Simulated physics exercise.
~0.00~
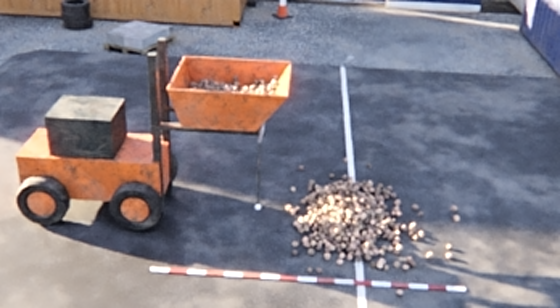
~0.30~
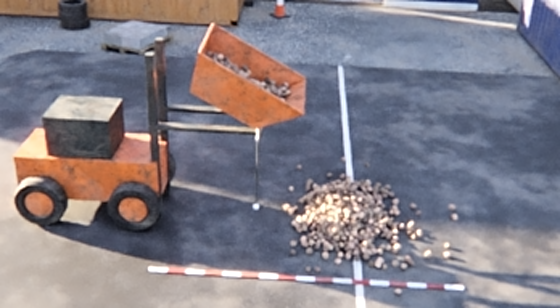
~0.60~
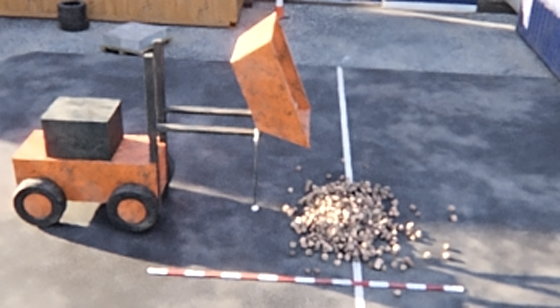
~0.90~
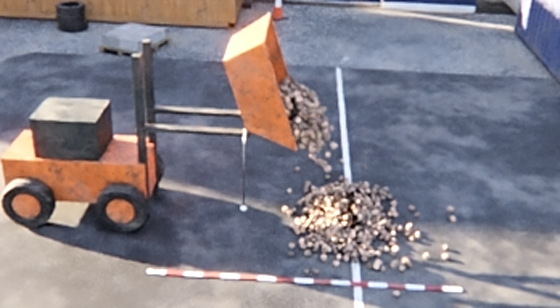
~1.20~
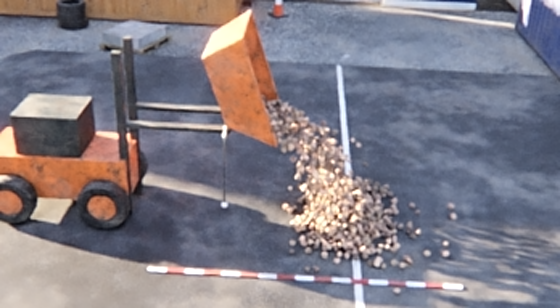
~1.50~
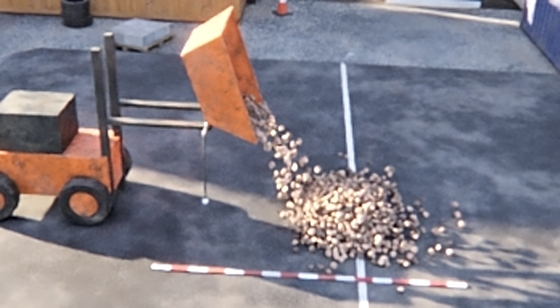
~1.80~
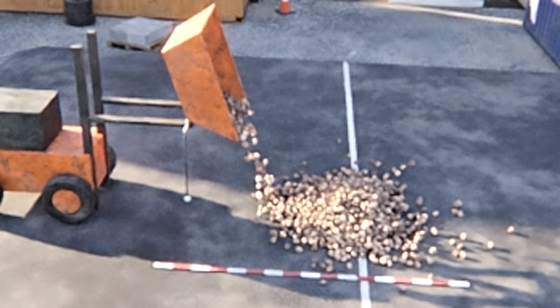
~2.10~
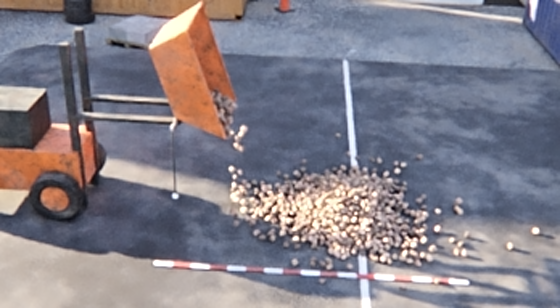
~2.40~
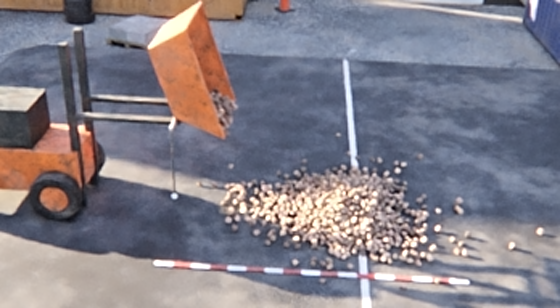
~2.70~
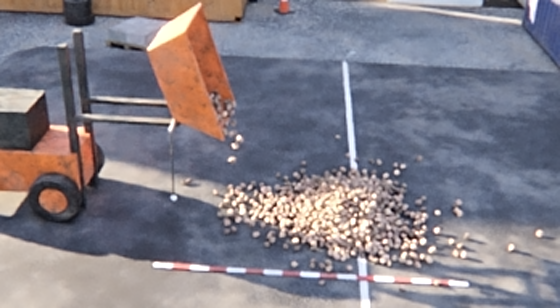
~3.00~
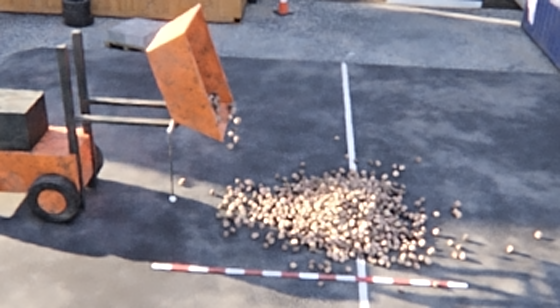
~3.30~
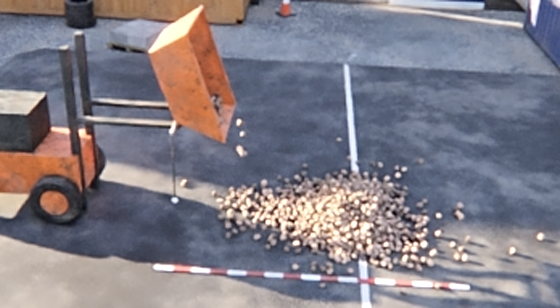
The clip opens on an orange forklift holding a raised skip of pale stones beside a loose heap that lies across a white line, with a red and white striped staff in front. The skip tips forward steeply toward the right, yet the stones stay inside at first. As the machine begins backing to the left, they pour over the lip onto the heap. The heap spreads leftward while a few stones roll off to the right. The forklift stops, and the stream thins to a trickle. At the end the skip stays tilted with a few stones at its lip, above a broader heap lying mostly left of the line.
